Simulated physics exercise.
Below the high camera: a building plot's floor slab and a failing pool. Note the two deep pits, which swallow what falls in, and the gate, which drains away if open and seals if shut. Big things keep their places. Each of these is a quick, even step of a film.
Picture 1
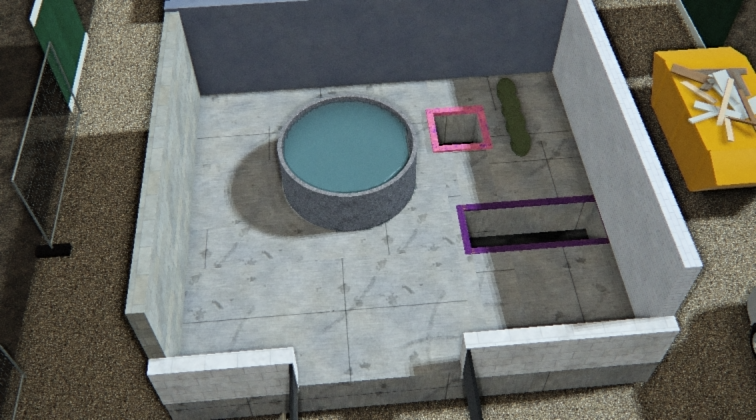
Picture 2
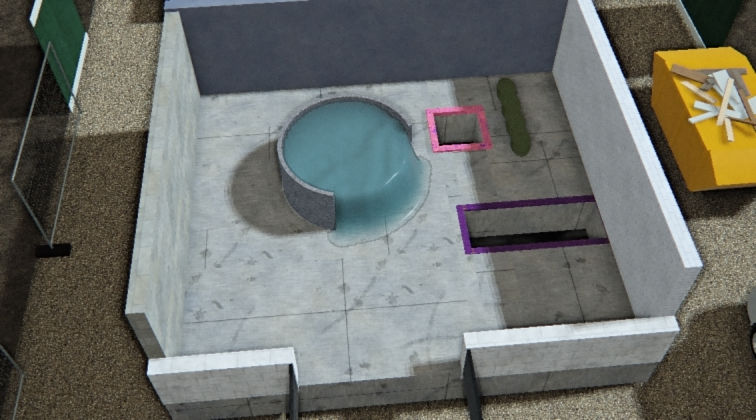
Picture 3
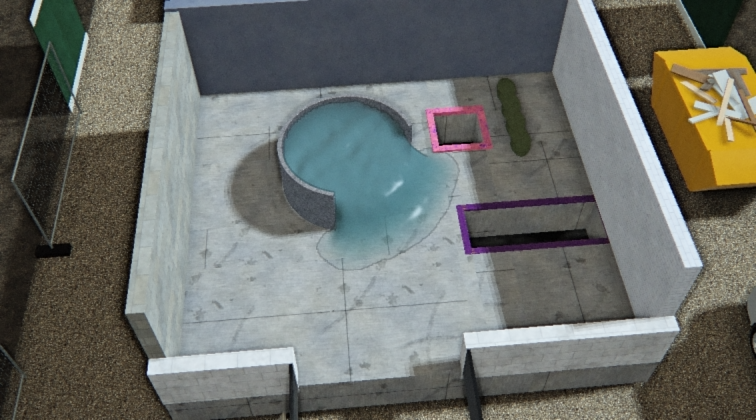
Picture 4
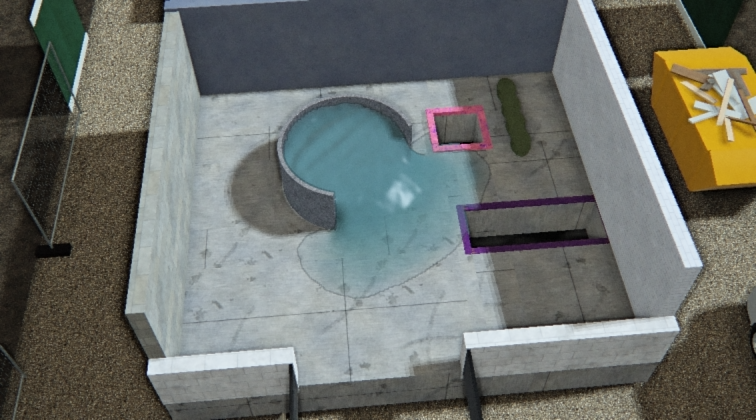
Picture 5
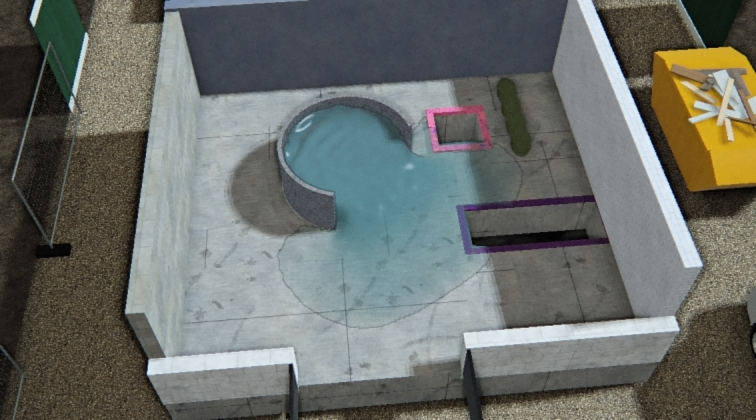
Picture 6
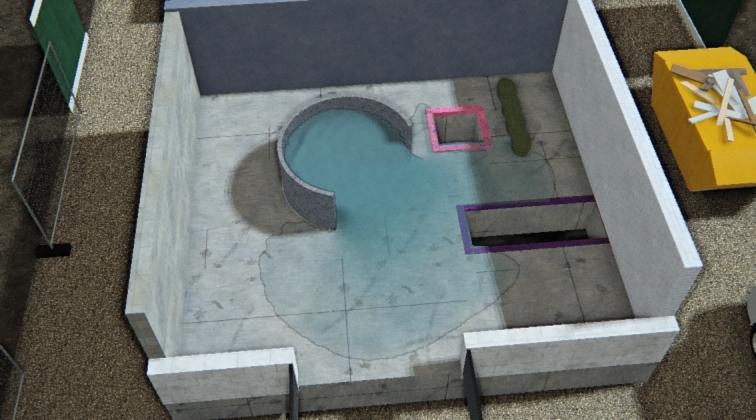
The clip shows a round pool on a walled floor slab, seen from above, losing part of its wall as water pours through the gap and spreads toward the viewer and right, around the pink-edged and purple-edged pits.
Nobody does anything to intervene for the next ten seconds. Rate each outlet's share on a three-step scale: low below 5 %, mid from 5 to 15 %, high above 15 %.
Scale: Gate - high, purple pit - high, pink pit - low.
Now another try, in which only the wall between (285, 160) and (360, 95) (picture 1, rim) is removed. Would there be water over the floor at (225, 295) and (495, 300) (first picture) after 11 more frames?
First point: Inundated; second point: Unwetted.
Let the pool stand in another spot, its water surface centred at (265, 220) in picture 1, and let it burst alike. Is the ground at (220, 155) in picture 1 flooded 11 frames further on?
That spot would be not reached.
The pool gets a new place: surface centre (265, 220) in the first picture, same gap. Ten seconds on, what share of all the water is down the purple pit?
Within ten seconds the purple pit takes 30 percent of the total.
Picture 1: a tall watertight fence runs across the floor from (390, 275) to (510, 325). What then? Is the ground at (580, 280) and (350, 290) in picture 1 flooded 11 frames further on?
Going in order, I'd say drenched and drenched.
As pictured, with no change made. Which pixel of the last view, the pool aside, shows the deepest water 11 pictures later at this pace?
It should be roughly at (637, 342).
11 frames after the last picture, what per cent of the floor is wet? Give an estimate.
Roughly 50 %.
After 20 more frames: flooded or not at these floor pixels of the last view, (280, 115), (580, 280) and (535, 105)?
Points in order - 1: Unwetted; 2: Inundated; 3: Inundated.
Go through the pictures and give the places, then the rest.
The pool at (348, 146) is whole and still, in the first frame.
Water pours out at (398, 200) and has run to (331, 233), in the second frame.
The front is at (328, 257), out from the gap at (398, 201), in the third frame.
Water pours out at (398, 203) and has run to (471, 151), in the fourth frame.
The front is at (496, 146), out from the gap at (398, 204), in the fifth frame.
Water pours out at (398, 204) and has run to (545, 166), in the sixth frame.
A moment on, water covers 45 % of the floor; the gate 4 %, the purple pit 11 %, the pink pit 1 %.
Next, water covers 50 % of the floor; the gate 10 %, the purple pit 20 %, the pink pit 1 %.
Then, water covers 55 % of the floor; the gate 16 %, the purple pit 32 %, the pink pit 1 %.
Later, water covers 55 % of the floor; the gate 20 %, the purple pit 46 %, the pink pit 1 %.
In the end, water covers 65 % of the floor; the gate 22 %, the purple pit 55 %, the pink pit 1 %.
